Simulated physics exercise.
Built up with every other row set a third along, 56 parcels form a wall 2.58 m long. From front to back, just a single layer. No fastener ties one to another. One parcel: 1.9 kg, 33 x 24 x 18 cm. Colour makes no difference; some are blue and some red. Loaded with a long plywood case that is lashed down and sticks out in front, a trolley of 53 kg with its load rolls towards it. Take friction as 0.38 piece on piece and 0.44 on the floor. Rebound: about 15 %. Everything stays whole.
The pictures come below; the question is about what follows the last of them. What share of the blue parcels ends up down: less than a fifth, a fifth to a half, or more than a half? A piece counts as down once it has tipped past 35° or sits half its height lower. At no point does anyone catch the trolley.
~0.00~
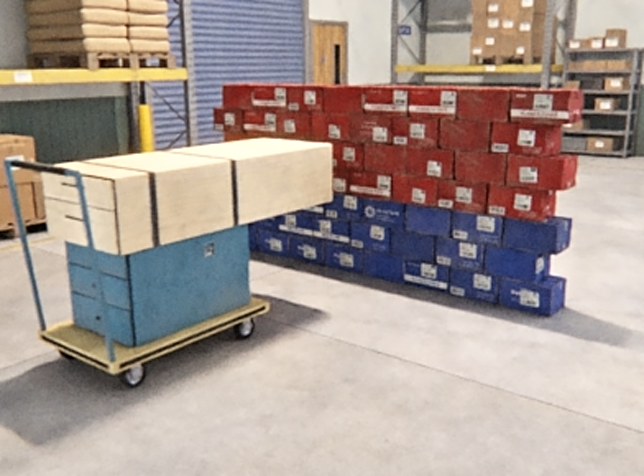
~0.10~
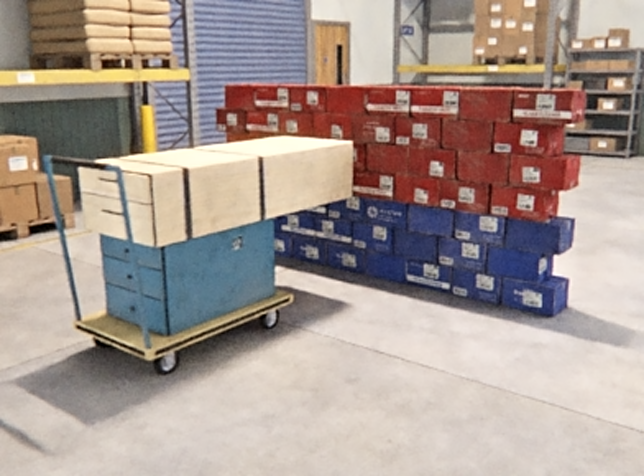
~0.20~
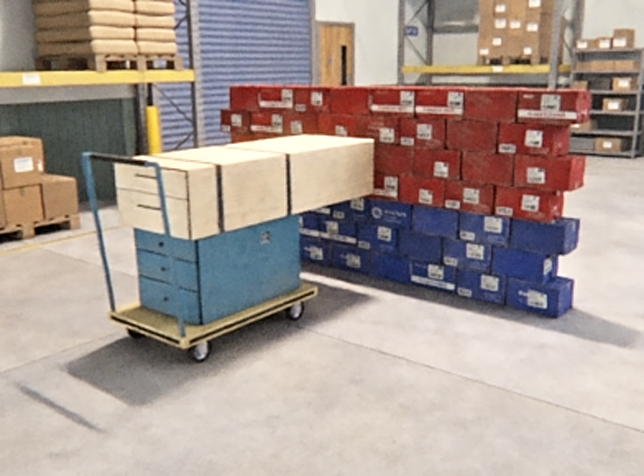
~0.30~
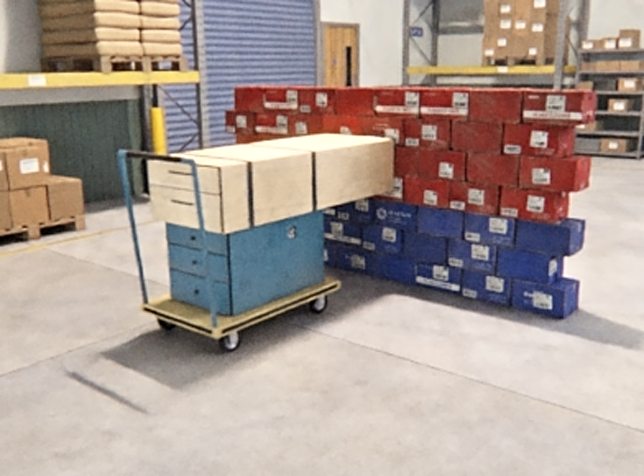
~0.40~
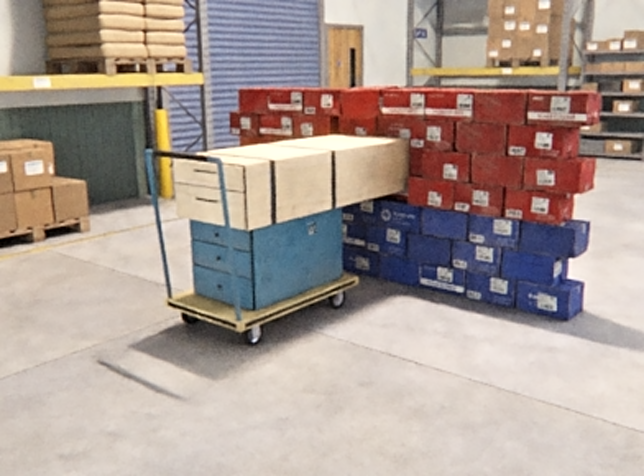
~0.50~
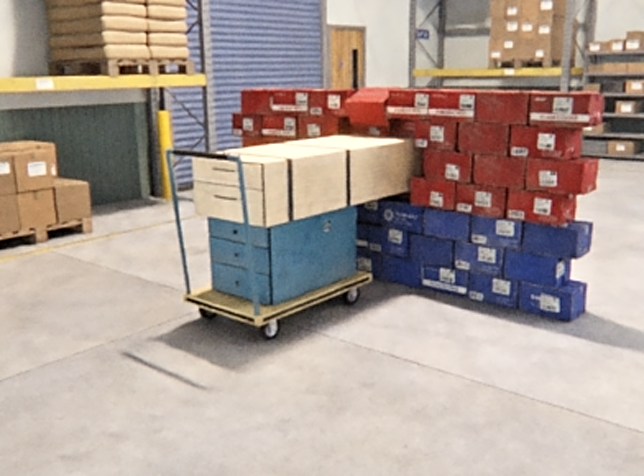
Less than a fifth.
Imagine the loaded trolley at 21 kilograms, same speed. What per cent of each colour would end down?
Result: Blue 0 and red 40 in a hundred.
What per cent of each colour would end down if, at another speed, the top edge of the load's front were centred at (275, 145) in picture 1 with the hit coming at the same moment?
Down at the end: Blue 0 per cent, red 30 per cent.
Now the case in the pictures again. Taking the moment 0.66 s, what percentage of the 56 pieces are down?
10 percent by then.
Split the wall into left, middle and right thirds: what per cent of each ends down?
Left third 20 per cent, middle 60 per cent, right 0 per cent.
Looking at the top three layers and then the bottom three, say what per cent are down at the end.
40 % and 0 %.
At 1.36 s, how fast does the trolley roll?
It is moving at around 0.0 m/s.
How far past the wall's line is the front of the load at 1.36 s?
Some 75 cm beyond.
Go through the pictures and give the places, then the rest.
In the first picture (we follow the side turned to the camera; the camera pans a little), load (326, 163) 55 cm short of the wall; top blue parcel (476, 228); top red parcel (269, 98); no piece has moved.
The second picture shows load (347, 160) 38 cm short of the wall; top blue parcel (478, 228).
The third picture shows load (368, 157) 20 cm short of the wall; top blue parcel (483, 229).
The fourth picture shows load (389, 155) 25 mm short of the wall; top blue parcel (488, 230).
The fifth picture shows load (405, 155) 11 cm into the wall's line; top blue parcel (492, 232); steepest lean 5°, the parcel at (360, 104); 9 stirred so far.
The sixth picture shows load (417, 154) 23 cm into the wall's line; top blue parcel (495, 232); top red parcel (289, 103) displaced 18 mm; steepest lean 22°, the parcel at (366, 114); 15 stirred so far.
Around 0.66 s, load 39 cm past the wall's line, still rolling; none of the 24 blue parcels down (6 of 56 in all colours); top blue parcel unmoved; top red parcel displaced 46 mm.
Around 0.96 s, load 66 cm past the wall's line, still rolling; 1 of the 24 blue parcels down (8 of 56 in all colours); top blue parcel unmoved; top red parcel tipped 23°.
Around 1.36 s, load 74 cm past the wall's line, stopped; 1 of the 24 blue parcels down (12 of 56 in all colours); top blue parcel unmoved; top red parcel tipped 62°, 56 cm lower.
Finally (2.2 s), load 74 cm past the wall's line, stopped; 1 of the 24 blue parcels down (12 of 56 in all colours); top blue parcel unmoved; top red parcel on its side. That is 4 per cent. Seen by the last camera, middles, top blue parcel near (504, 229), top red parcel near (334, 217).
